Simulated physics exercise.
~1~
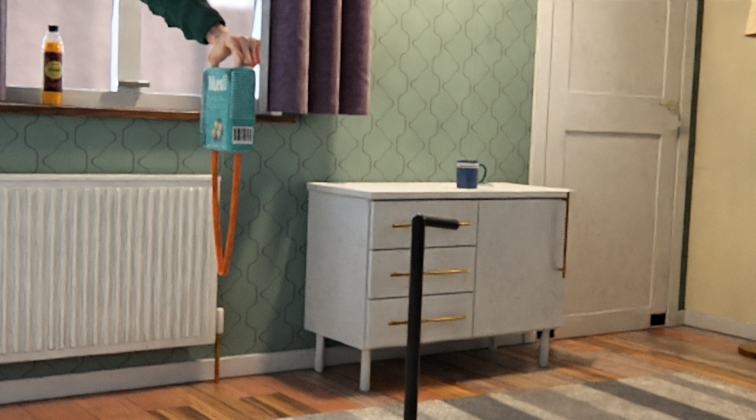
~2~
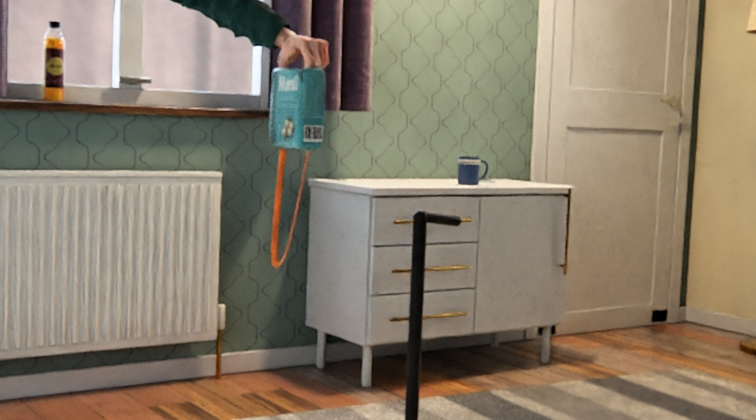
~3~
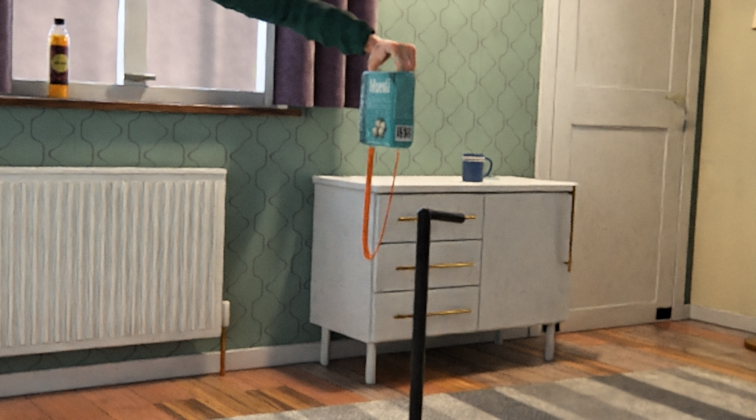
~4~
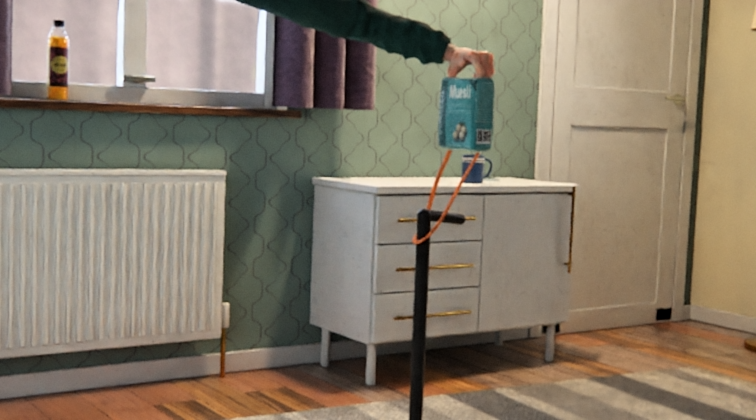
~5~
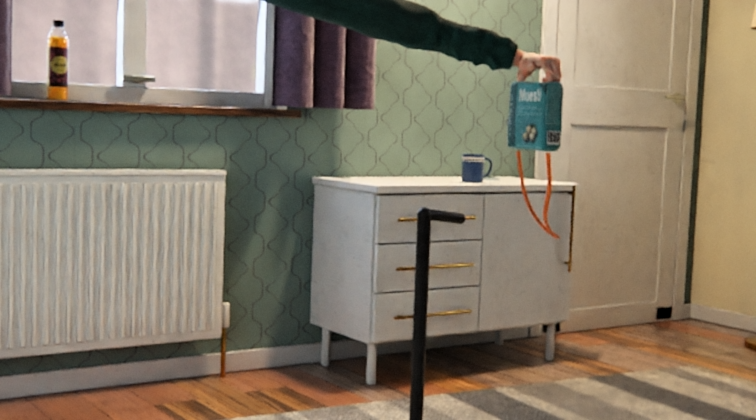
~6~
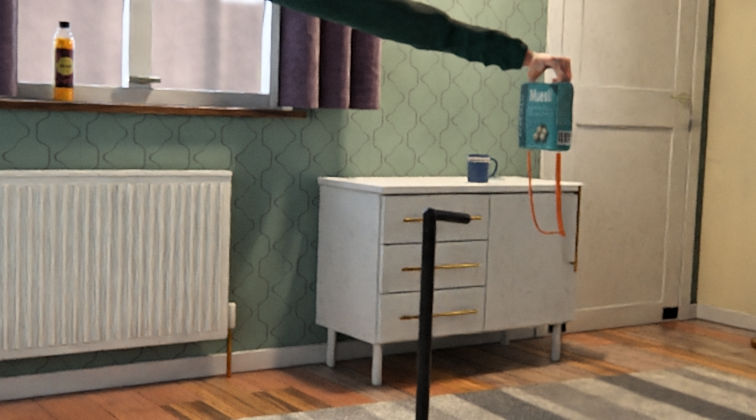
At first, a hand in a dark green sleeve holds a turquoise pouch upright near the window, with an orange loop dangling beneath it. The arm carries the pouch steadily to the right, past the radiator and in front of the white cabinet with a blue mug on top. Next, the pouch passes above the black post, and the hanging loop swings close to the bar at its top. The loop does not catch, and the pouch continues toward the pale door. Finally, the hand holds the pouch to the right of the post, its loop hanging free.
